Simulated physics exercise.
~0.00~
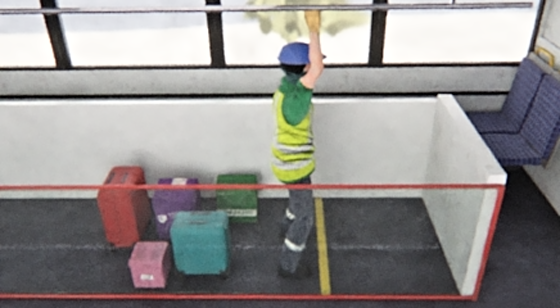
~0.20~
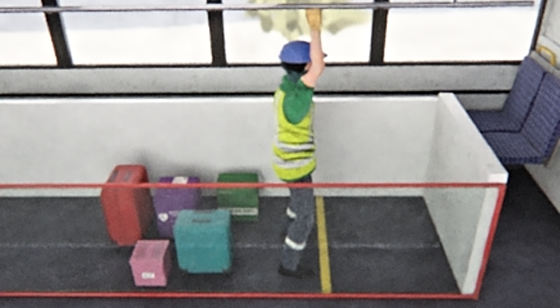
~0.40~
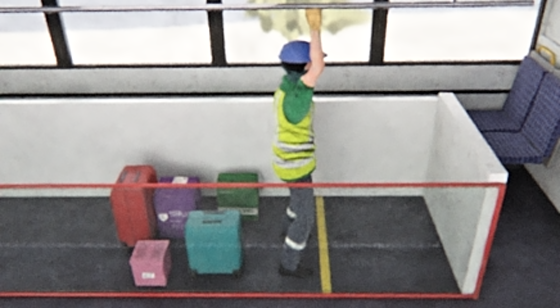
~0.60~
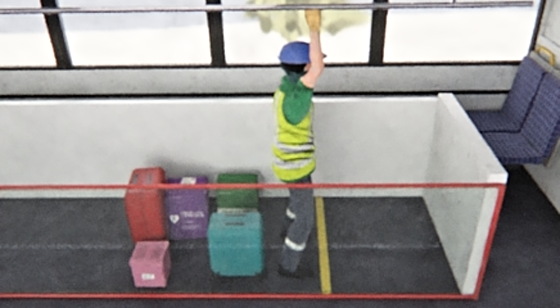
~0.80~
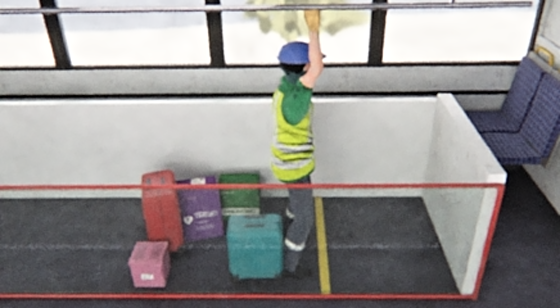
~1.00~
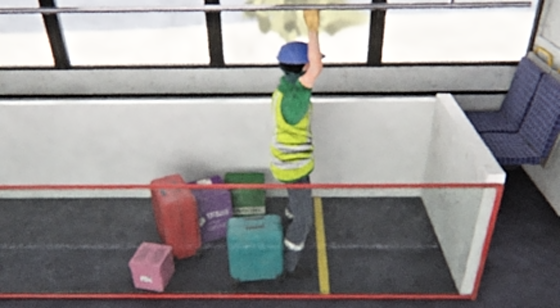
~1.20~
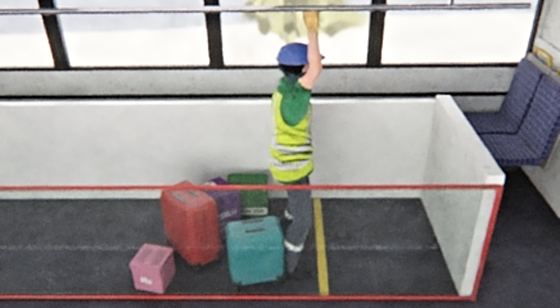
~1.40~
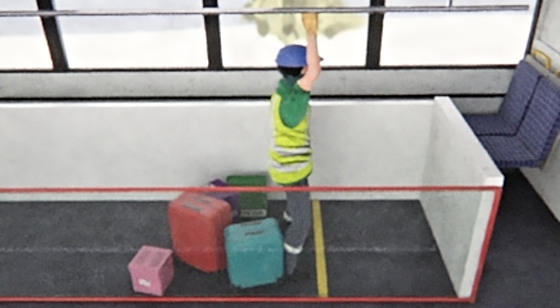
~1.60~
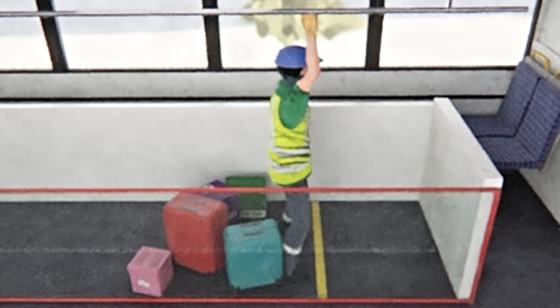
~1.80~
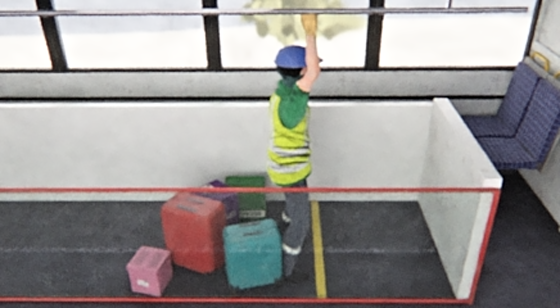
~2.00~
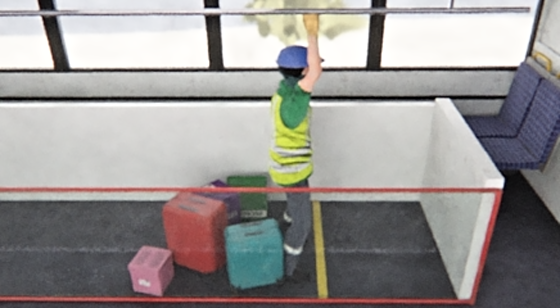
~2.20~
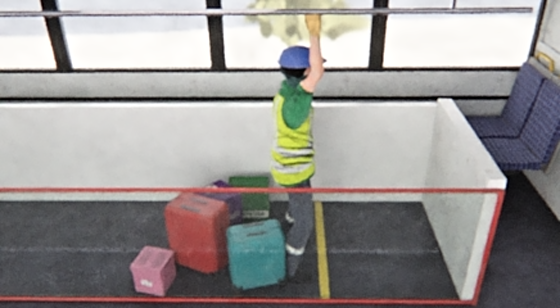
In this clip, a worker in a blue cap and yellow vest holds an overhead rail while red, teal and purple luggage slides right across a tram floor, the green and pink pieces barely shifting; all five come to rest upright, short of the yellow line.
